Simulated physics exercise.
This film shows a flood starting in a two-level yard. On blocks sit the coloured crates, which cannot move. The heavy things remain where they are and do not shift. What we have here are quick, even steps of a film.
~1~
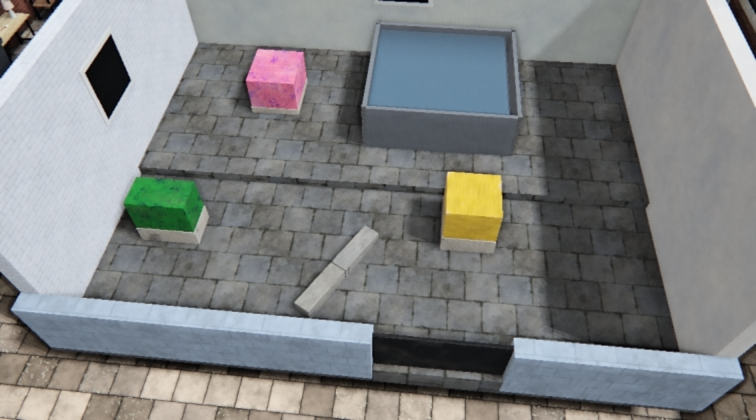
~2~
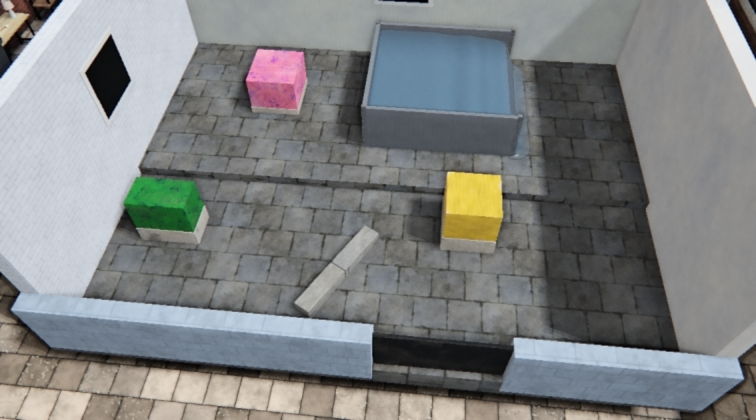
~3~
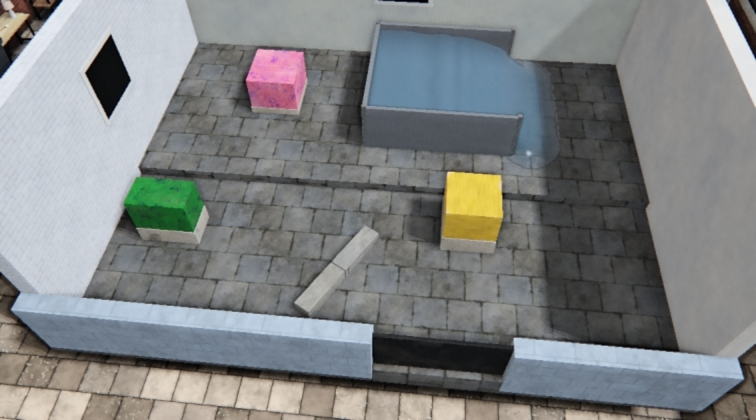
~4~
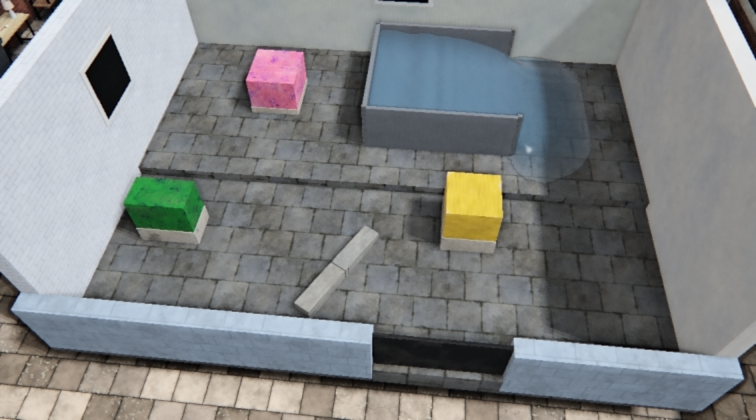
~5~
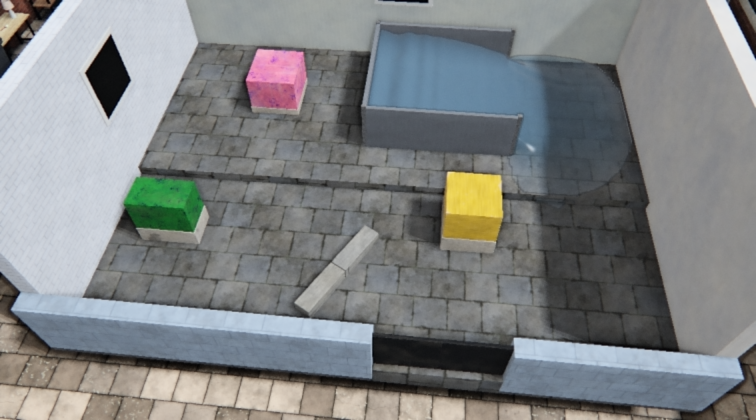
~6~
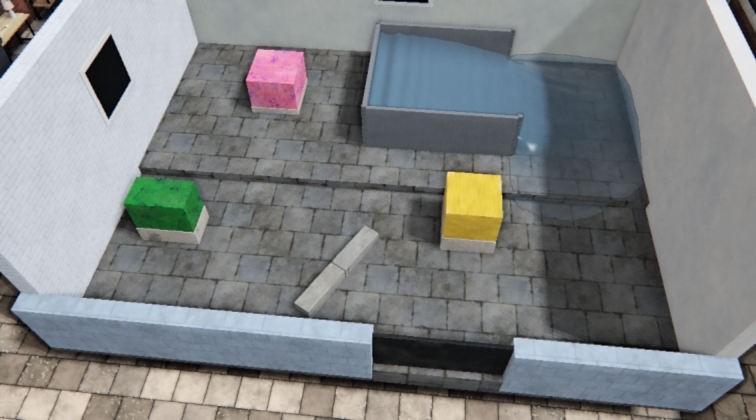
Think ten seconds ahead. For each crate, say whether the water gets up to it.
At the end, the green crate will be missed by the water, the yellow crate will be missed by the water, the pink crate will be missed by the water.
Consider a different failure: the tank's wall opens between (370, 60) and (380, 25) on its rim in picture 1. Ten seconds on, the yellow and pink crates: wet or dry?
Yellow stays untouched; pink gets drenched.
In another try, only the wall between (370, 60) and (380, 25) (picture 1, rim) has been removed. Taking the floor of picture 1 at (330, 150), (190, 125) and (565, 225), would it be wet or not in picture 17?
Spot one: Reached by the flood. Spot two: Reached by the flood. Spot three: Spared by the leak.
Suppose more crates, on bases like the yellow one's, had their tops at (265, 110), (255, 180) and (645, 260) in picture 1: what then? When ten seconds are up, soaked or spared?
Well, the first one is never reached, the second is never reached, and the third goes wet.
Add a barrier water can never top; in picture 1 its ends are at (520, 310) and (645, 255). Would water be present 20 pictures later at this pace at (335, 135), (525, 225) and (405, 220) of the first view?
As listed: Dry, covered, free of water.
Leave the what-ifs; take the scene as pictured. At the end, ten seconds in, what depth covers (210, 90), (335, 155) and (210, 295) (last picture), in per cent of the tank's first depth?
First spot roughly 4 %, second 0 %, third 14 %.
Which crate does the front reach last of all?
Crate: The one in green.
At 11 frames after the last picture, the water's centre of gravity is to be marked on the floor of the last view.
It is around (538, 124).
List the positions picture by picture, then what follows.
The first frame shows the water tank at (443, 70) is whole and still.
In the second frame, water pours out at (508, 98) and has run to a hidden place.
In the third frame, the front is at (526, 62), out from the gap at (508, 100).
In the fourth frame, the front is at (556, 62), out from the gap at (507, 101).
In the fifth frame, the front is at (601, 180), out from the gap at (507, 101).
In the sixth frame, the front is at (641, 180), out from the gap at (507, 101).
A moment on, water covers 20 % of the floor; the green crate not reached, the yellow crate not reached, the pink crate not reached.
Next, water covers 25 % of the floor; the green crate not reached, the yellow crate not reached, the pink crate not reached.
Then, water covers 40 % of the floor; the green crate not reached, the yellow crate water round its plinth, the pink crate not reached.
Later, water covers 75 % of the floor; the green crate water round its plinth, the yellow crate water round its plinth, the pink crate water round its plinth.
In the end, water covers 80 % of the floor; the green crate stayed above the water, the yellow crate stayed above the water, the pink crate stayed above the water.
